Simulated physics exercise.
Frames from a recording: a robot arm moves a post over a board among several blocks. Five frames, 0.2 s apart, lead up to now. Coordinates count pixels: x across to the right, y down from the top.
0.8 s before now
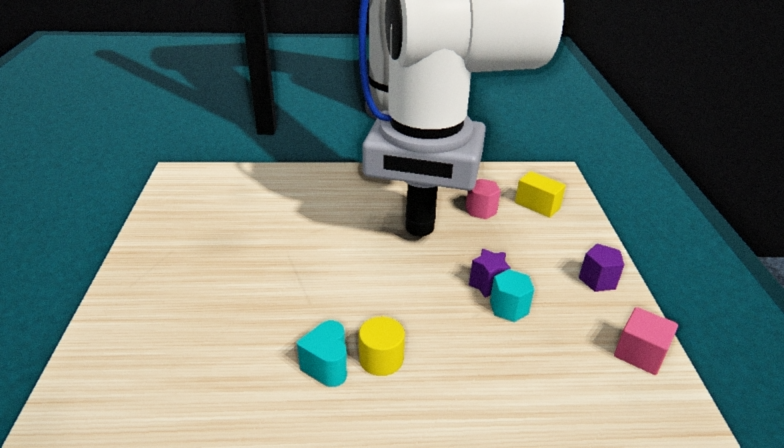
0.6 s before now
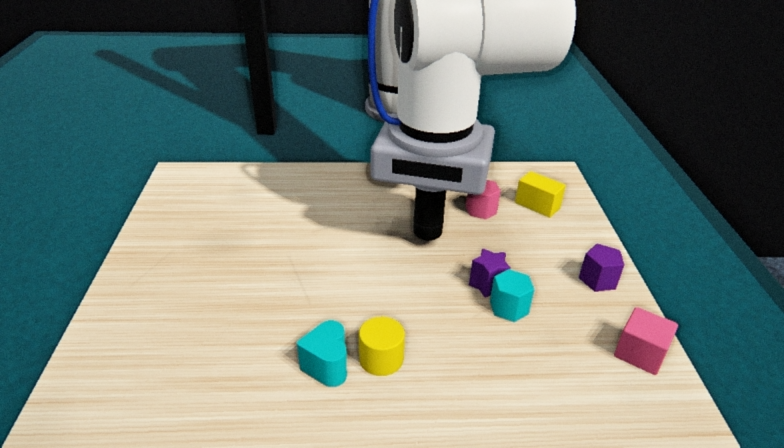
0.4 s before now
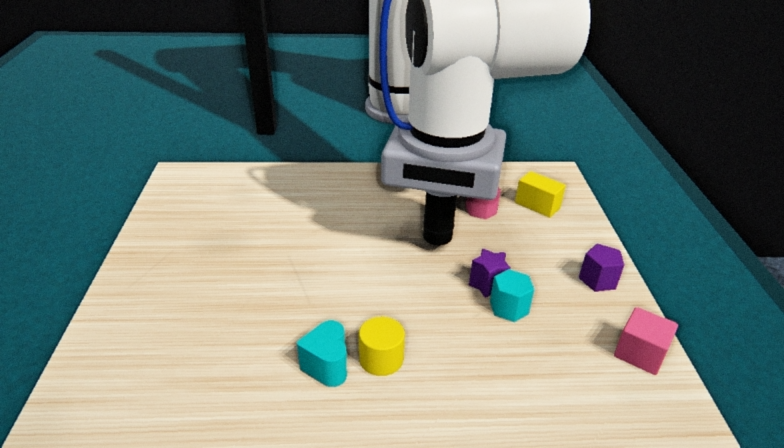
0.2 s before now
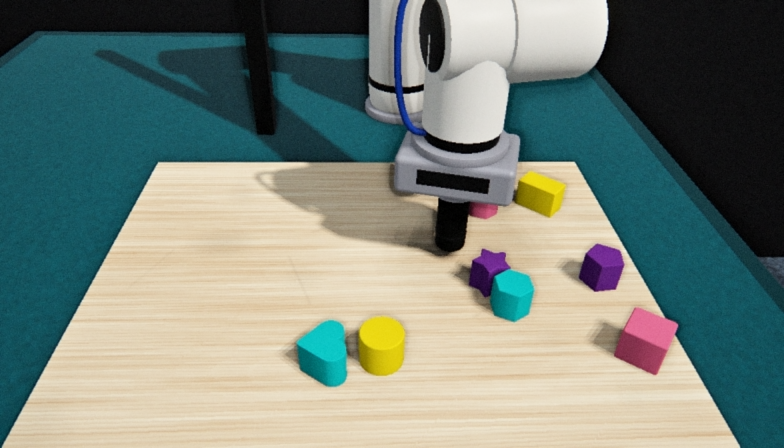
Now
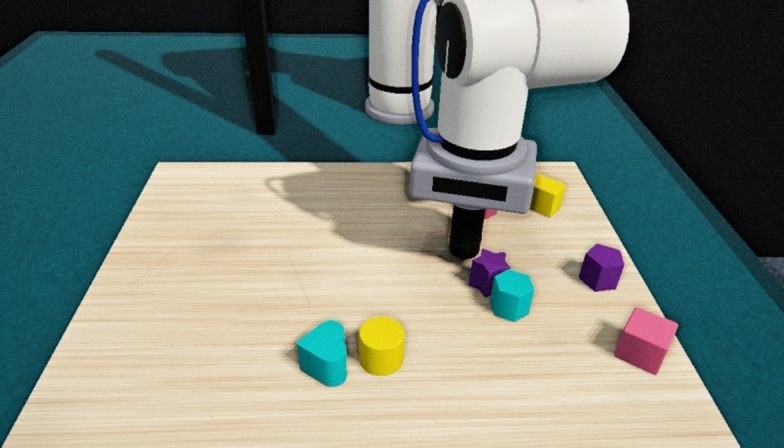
To begin with, a white robot arm holds a black post upright near the back of a wooden board scattered with pink, yellow, purple and turquoise blocks. The arm then moves the post steadily right and slightly forward, bringing it close beside the purple star, while all the blocks stay still.
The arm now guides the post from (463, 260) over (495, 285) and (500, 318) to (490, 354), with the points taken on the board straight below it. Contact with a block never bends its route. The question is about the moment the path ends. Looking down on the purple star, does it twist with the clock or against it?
The answer is counter-clockwise.
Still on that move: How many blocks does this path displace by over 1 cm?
Blocks that move over 1 cm: Two.
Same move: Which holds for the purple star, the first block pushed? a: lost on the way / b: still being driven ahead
The one that fits is a, lost on the way.
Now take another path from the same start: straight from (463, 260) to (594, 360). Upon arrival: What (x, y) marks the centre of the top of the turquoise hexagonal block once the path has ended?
Close to (554, 361).
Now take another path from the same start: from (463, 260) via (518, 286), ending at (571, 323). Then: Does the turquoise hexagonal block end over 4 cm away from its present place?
Yes, I think so.
On the path given first. One third of the way, post (497, 275); purple star (520, 282); turquoise hexagonal block (534, 306), turned 20° clockwise.
Two thirds of the way, post (502, 308); purple star (532, 317); turquoise hexagonal block (557, 342).
At the end, post (492, 344); purple star (533, 344), turned 55° anticlockwise; turquoise hexagonal block (576, 355), turned 30° anticlockwise.
